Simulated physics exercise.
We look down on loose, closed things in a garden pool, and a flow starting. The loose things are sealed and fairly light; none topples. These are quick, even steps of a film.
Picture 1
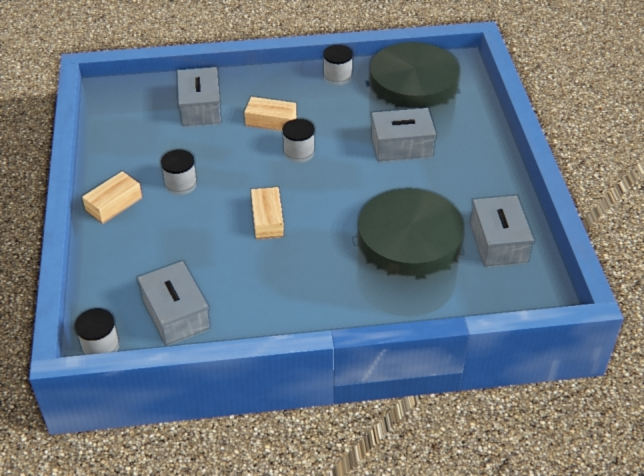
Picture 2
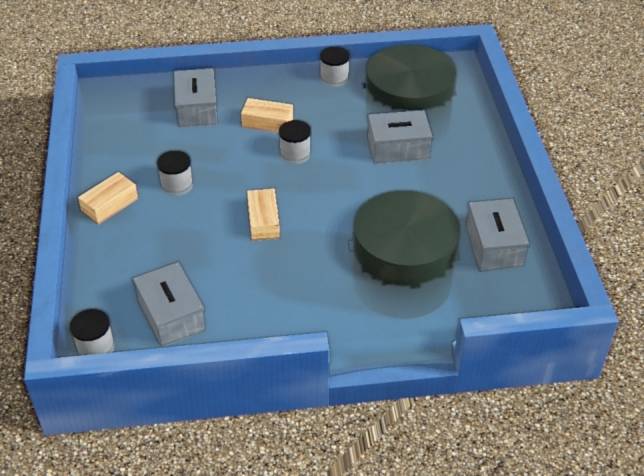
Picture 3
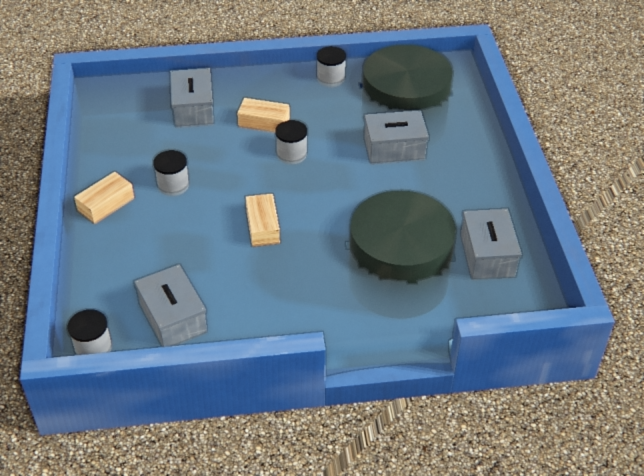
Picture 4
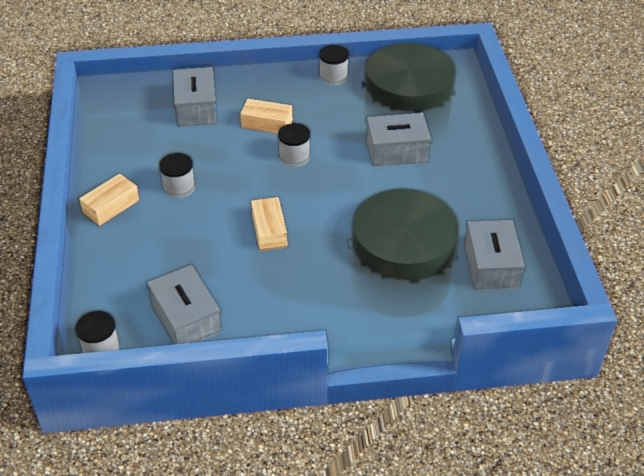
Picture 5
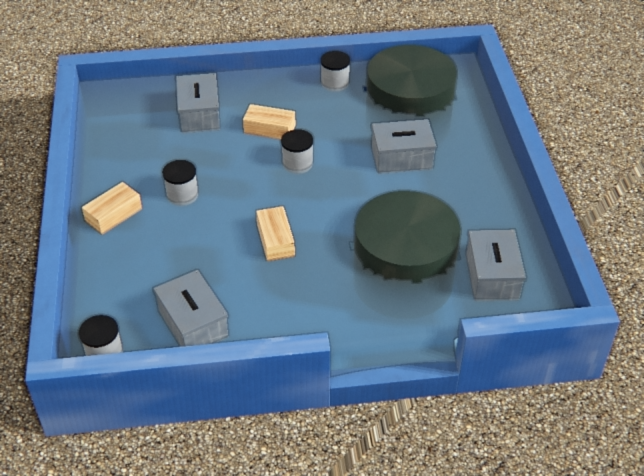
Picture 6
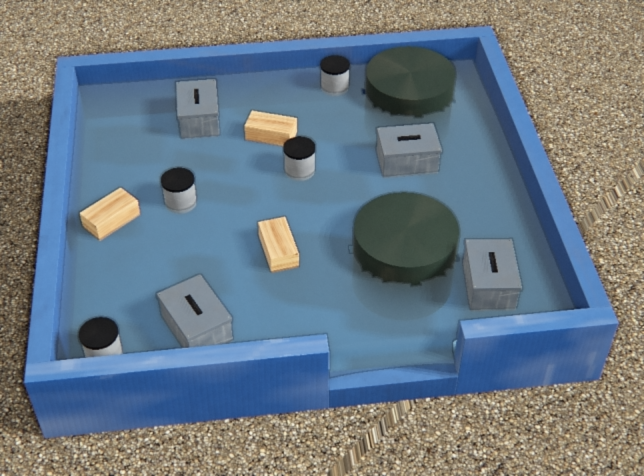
Blue-walled garden pool with a front section opening, then floating grey boxes, wooden blocks and black-topped canisters drifting slightly.
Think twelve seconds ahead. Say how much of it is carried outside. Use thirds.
Share: Not even a third.
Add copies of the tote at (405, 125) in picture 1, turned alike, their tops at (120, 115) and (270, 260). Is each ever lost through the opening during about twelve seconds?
As listed: Kept in, gone.
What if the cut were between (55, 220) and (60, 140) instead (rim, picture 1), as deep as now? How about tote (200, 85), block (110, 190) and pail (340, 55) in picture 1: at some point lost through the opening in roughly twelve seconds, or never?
One after the other: Yes, gone, left behind.
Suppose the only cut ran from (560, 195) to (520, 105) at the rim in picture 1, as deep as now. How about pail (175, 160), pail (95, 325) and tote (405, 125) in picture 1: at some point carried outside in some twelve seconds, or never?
One after the other: Inside, kept in, yes.
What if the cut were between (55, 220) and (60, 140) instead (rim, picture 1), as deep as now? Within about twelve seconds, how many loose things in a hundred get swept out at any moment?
I make it 30 per cent.
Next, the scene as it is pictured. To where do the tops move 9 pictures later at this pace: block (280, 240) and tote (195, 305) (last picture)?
Near (336, 298) and (255, 311).
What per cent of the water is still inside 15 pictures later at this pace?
Near 74 in a hundred.
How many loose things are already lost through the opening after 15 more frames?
I count 2.
A moment on, 0 of 11 are out; 11 afloat.
Next, 1 of 11 are out; 10 afloat.
Later, 2 of 11 are out; 9 afloat.
In the end, 2 of 11 are out; 9 afloat.
